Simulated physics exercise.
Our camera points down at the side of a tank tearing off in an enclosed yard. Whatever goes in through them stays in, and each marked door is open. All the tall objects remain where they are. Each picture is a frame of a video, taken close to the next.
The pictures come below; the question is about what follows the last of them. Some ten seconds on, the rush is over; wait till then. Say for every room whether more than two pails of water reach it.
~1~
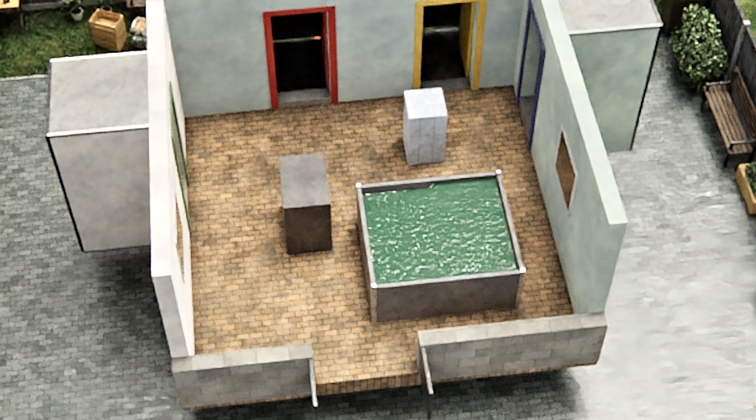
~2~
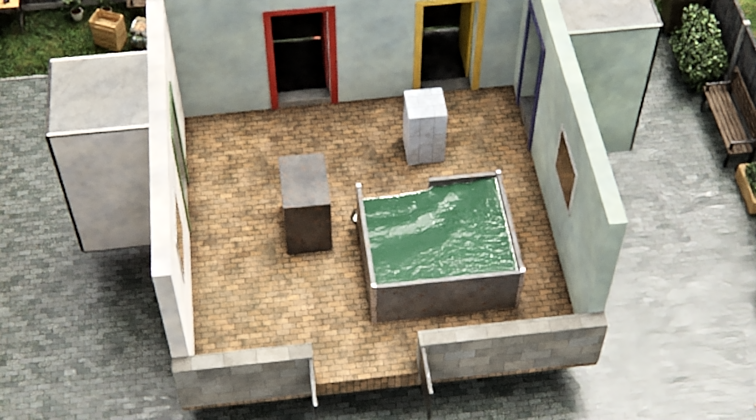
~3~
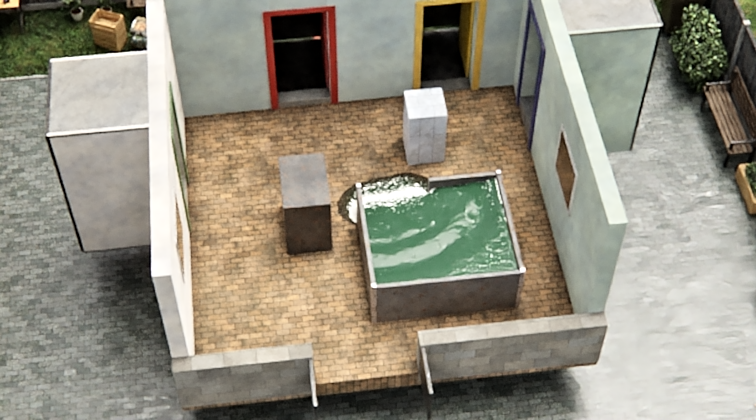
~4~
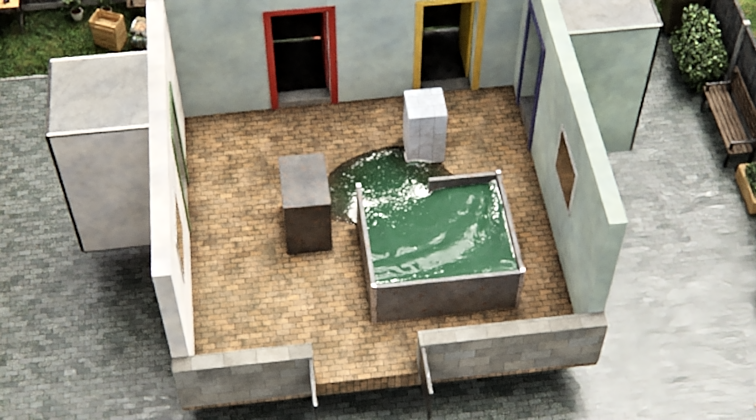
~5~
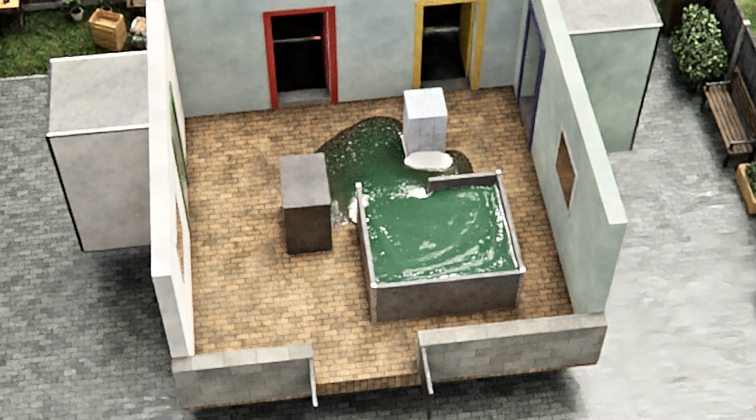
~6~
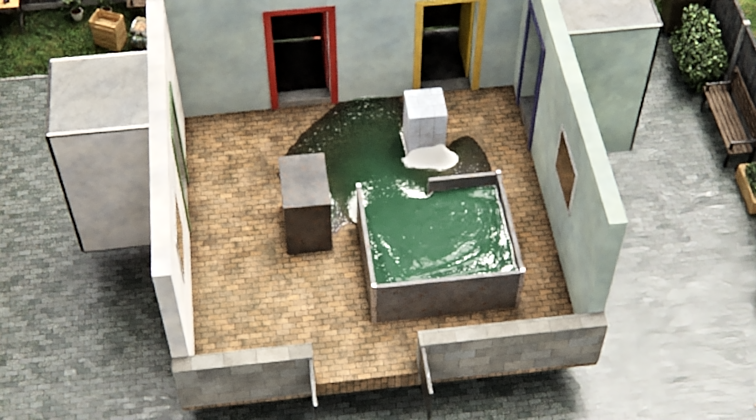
The yellow door: More than two reach it. The blue door: Two or fewer reach it. The green door: Two or fewer reach it. The red door: More than two reach it.
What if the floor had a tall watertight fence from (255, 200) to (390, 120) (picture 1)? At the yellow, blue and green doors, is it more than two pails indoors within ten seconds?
Yellow door exceeds the limit, blue door remains short, green door remains short.
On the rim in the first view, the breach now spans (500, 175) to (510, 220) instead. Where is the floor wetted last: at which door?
The one in green.
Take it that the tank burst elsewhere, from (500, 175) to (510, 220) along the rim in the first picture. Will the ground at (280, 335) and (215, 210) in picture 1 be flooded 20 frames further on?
First place drenched, second place still bare.
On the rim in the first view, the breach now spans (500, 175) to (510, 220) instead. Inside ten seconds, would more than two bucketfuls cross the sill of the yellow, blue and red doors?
Lab note: Yellow above the mark, blue below the mark, red below the mark.
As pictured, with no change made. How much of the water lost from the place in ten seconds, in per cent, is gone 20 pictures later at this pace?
Approximately 30 in a hundred, I think.
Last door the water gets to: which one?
My answer: The green-painted one.
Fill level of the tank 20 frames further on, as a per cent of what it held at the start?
About 34 per cent.
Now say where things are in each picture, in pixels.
In the first frame, still water in the open tank at (438, 231).
In the second frame, water pours out on the open tank's far side and has run to (354, 219).
In the third frame, water pours out on the open tank's far side and has run to a hidden place.
In the fourth frame, the front is at (399, 151), out from the gap on the open tank's far side.
In the fifth frame, the front is at (383, 120), out from the gap on the open tank's far side.
In the sixth frame, water pours out on the open tank's far side and has run to (348, 102).
A moment on, water covers 40 % of the floor; the yellow door wet at the sill, nothing in, the blue door wet at the sill, nothing in, the green door not reached, the red door over two buckets in.
Next, water covers 50 % of the floor; the yellow door under two buckets in, the blue door wet at the sill, nothing in, the green door not reached, the red door far over two buckets in.
Then, water covers 75 % of the floor; the yellow door under two buckets in, the blue door wet at the sill, nothing in, the green door wet at the sill, nothing in, the red door far over two buckets in.
Later, water covers 95 % of the floor; the yellow door over two buckets in, the blue door wet at the sill, nothing in, the green door wet at the sill, nothing in, the red door far over two buckets in.
In the end, water covers 95 % of the floor; the yellow door over two buckets in, the blue door wet at the sill, nothing in, the green door wet at the sill, nothing in, the red door far over two buckets in.
